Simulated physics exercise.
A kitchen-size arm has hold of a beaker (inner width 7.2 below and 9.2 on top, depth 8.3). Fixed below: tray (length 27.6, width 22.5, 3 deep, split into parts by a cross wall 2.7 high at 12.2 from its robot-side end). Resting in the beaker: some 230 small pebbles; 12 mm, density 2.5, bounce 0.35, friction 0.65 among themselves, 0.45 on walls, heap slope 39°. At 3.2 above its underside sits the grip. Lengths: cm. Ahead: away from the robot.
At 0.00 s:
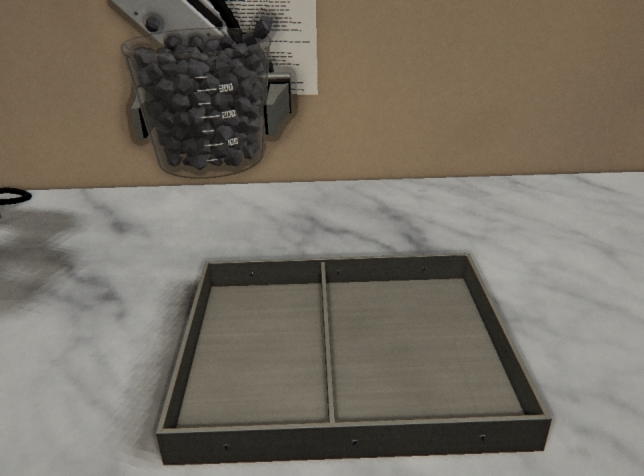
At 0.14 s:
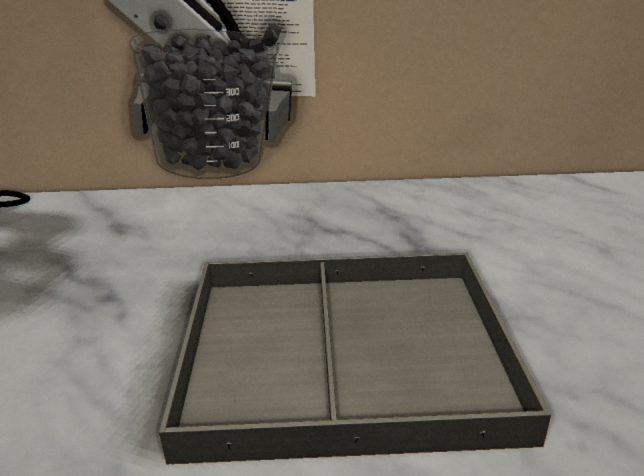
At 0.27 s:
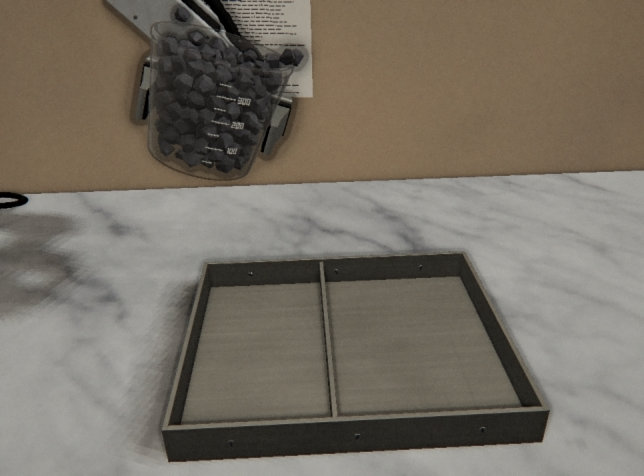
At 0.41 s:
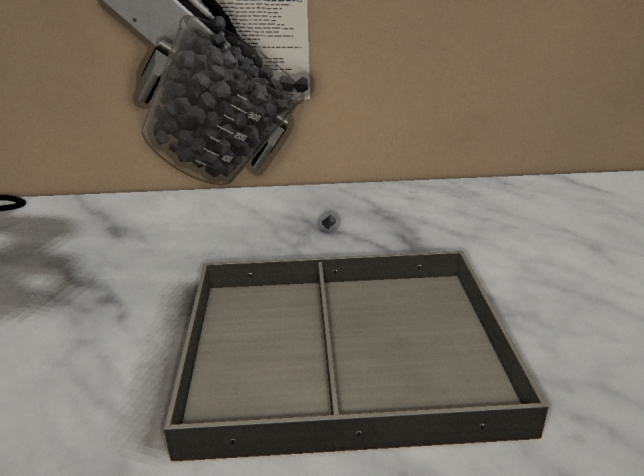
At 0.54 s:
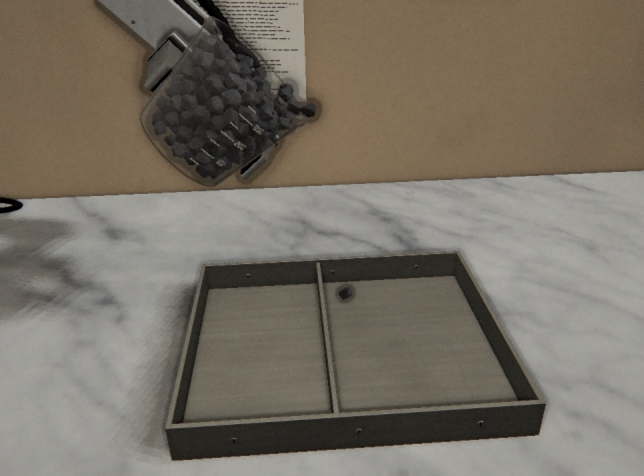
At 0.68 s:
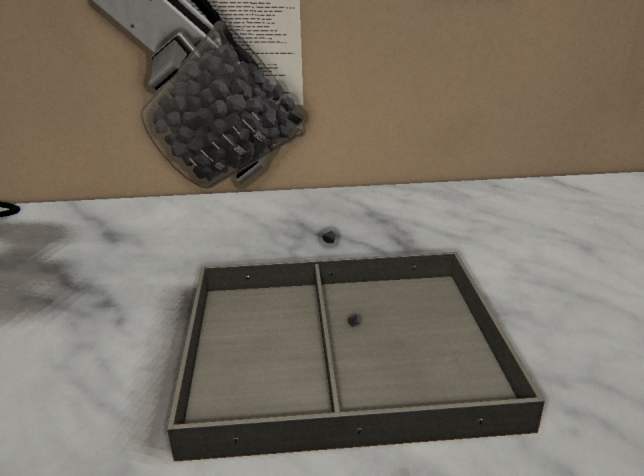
A robot arm tilts a clear beaker of dark pebbles, dropping two toward a divided tray.
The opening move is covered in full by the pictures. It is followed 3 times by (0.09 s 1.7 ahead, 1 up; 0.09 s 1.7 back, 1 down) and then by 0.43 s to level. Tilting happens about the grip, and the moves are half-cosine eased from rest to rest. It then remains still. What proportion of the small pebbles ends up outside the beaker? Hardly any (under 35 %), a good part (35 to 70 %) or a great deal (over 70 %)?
Hardly any.
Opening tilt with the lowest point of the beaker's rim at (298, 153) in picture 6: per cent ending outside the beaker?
About 55 per cent.
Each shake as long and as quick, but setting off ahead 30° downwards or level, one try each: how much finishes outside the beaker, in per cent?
Roughly 5 per cent, then 20 per cent.
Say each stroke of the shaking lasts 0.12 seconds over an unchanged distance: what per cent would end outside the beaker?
Estimate: Close to 10 percent.
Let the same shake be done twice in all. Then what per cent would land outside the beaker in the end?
That share would be near 20 percent.
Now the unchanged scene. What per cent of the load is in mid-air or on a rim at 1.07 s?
I'd put it near 13 per cent.
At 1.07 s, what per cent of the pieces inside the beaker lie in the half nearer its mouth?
Roughly 50 per cent.
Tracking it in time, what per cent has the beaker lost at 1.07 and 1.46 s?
Around 20 % and around 25 %.
By 1.07 s, tilted 54° forward, highest piece 26 above the table; 190 in the beaker, 11 in the far-side part, 1 in the robot-side part, 29 in flight or on a rim.
By 1.46 s, tilted 23° forward, highest piece 27 above the table; 171 in the beaker, 51 in the far-side part, 5 in the robot-side part, 1 on the table or floor, 3 in flight or on a rim.
By 1.85 s, level, highest piece 28 above the table; 171 in the beaker, 54 in the far-side part, 5 in the robot-side part, 1 on the table or floor.
By 2.90 s, level, highest piece 28 above the table; 171 in the beaker, 54 in the far-side part, 5 in the robot-side part, 1 on the table or floor.
Final count, 171 in the beaker, 54 in the far-side part, 5 in the robot-side part, 1 on the table or floor. That is 26 % outside the beaker.
